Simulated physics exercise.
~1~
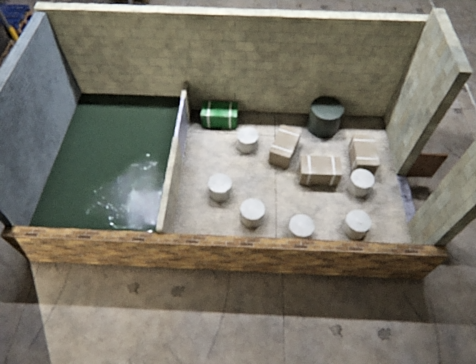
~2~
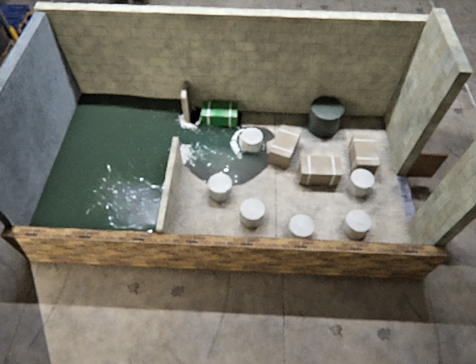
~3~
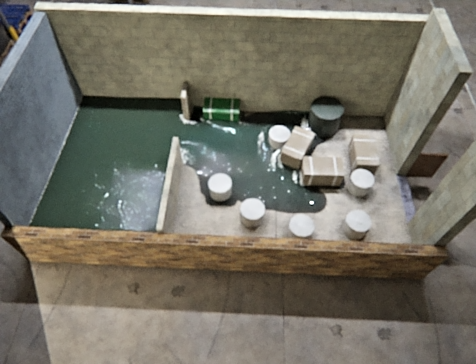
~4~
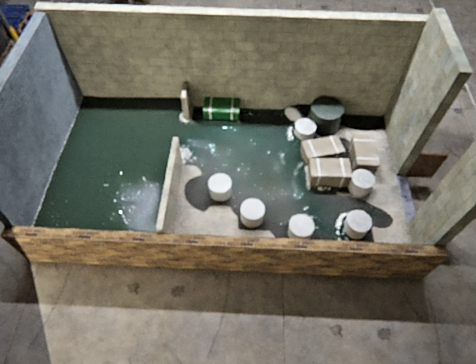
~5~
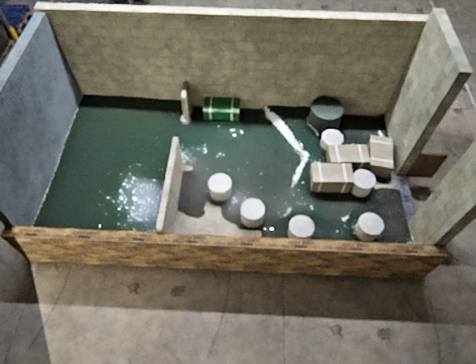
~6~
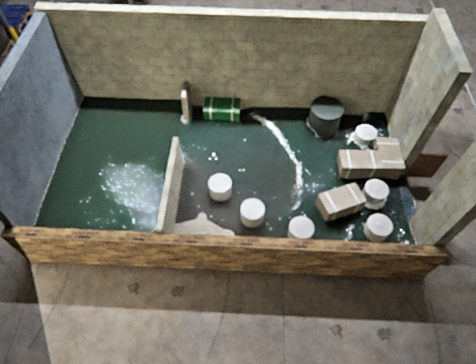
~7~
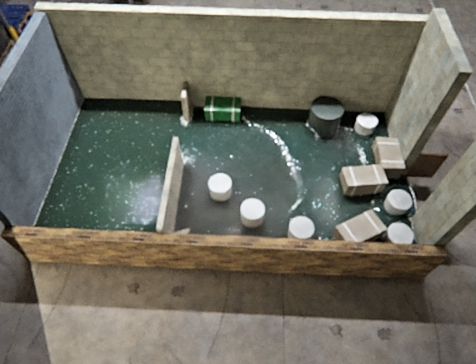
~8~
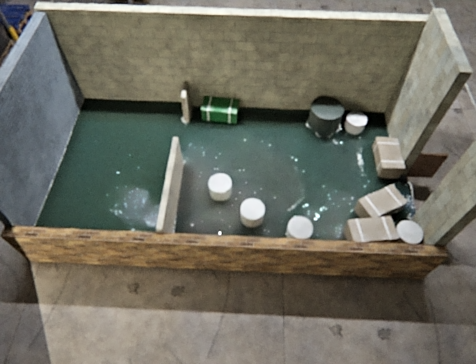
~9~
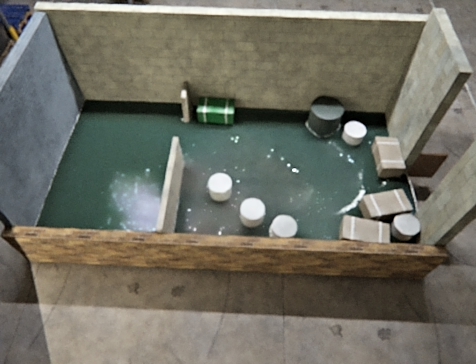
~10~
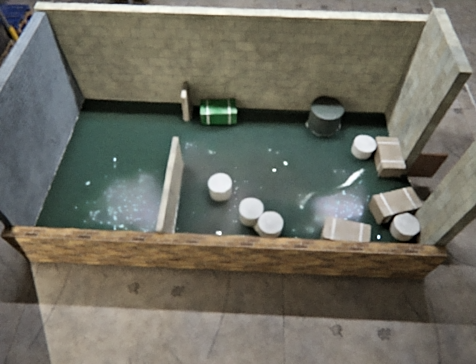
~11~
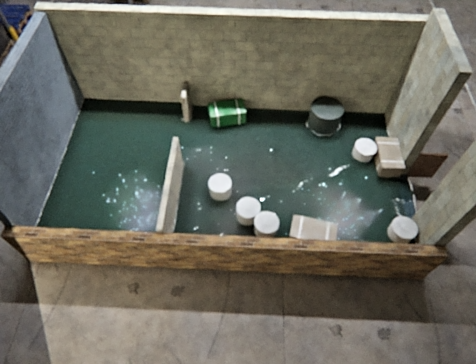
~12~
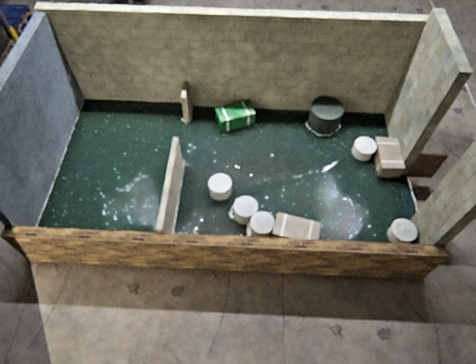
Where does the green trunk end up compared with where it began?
It ends up only a short way from its starting place, slightly to the right and turned a little, still near the back wall.
Walled enclosure flooding as green water bursts through the divider, sweeping trunks and tubs right before one trunk drifts back left.
